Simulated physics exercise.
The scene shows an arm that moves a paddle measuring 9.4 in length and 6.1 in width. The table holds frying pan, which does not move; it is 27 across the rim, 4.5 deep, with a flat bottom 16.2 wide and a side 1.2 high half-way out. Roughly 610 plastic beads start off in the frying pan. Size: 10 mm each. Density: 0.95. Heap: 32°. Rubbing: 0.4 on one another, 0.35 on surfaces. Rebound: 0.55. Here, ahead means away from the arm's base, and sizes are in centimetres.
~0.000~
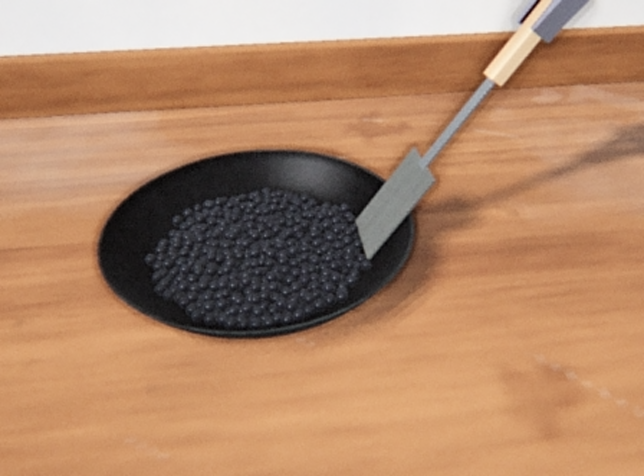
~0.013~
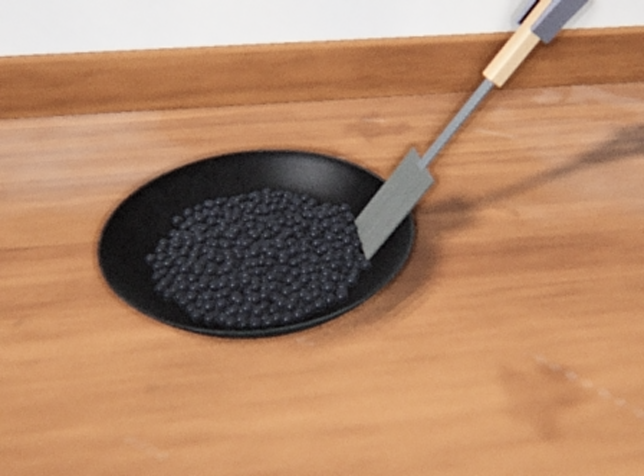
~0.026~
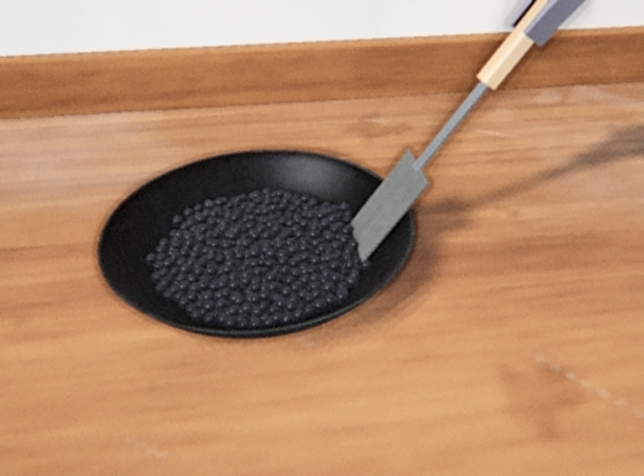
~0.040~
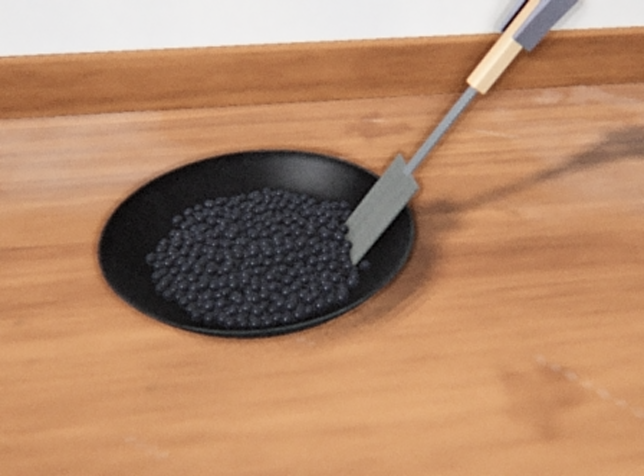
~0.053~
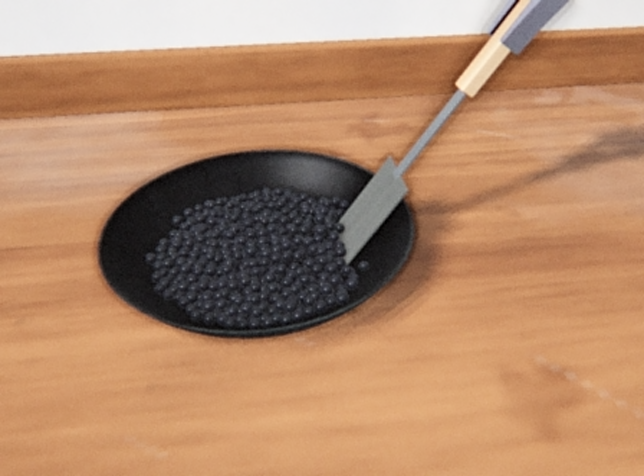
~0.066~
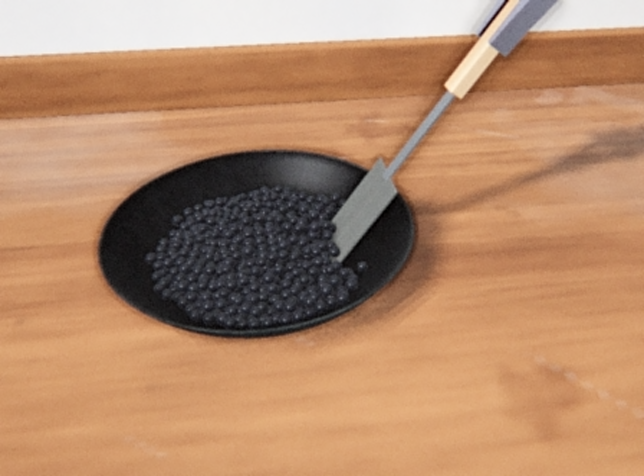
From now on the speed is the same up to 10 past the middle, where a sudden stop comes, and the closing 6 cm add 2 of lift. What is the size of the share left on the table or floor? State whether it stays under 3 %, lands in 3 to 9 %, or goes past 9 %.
It goes past 9 %.
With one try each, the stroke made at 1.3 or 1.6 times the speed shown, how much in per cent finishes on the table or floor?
20 and 20 %.
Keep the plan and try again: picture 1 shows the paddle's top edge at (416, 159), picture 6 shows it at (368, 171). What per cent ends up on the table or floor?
Some 20 percent ends up on the table or floor.
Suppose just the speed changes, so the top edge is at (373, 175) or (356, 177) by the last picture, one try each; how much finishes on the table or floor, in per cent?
Respectively, some 20 and 25 per cent.
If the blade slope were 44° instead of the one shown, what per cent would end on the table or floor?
15 %.
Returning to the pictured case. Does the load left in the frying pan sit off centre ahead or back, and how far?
It sits some 2.5 centimetres ahead of centre.
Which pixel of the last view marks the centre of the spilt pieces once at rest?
Roughly at (8, 274) in the final view.
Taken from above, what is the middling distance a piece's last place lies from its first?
I'd estimate close to 3 centimetres.
After 0.15 s, sloping 56°, highest piece 5 above the table; 613 in the frying pan.
After 0.24 s, sloping 56°, highest piece 5 above the table; 613 in the frying pan.
After 0.48 s, sloping 56°, highest piece 5 above the table; 531 in the frying pan, 79 on the table or floor, 3 on the blade or in flight.
After 1.53 s, sloping 56°, highest piece 4 above the table; 531 in the frying pan, 82 on the table or floor.
At rest, 531 in the frying pan, 82 on the table or floor. That is 13 % on the table or floor.
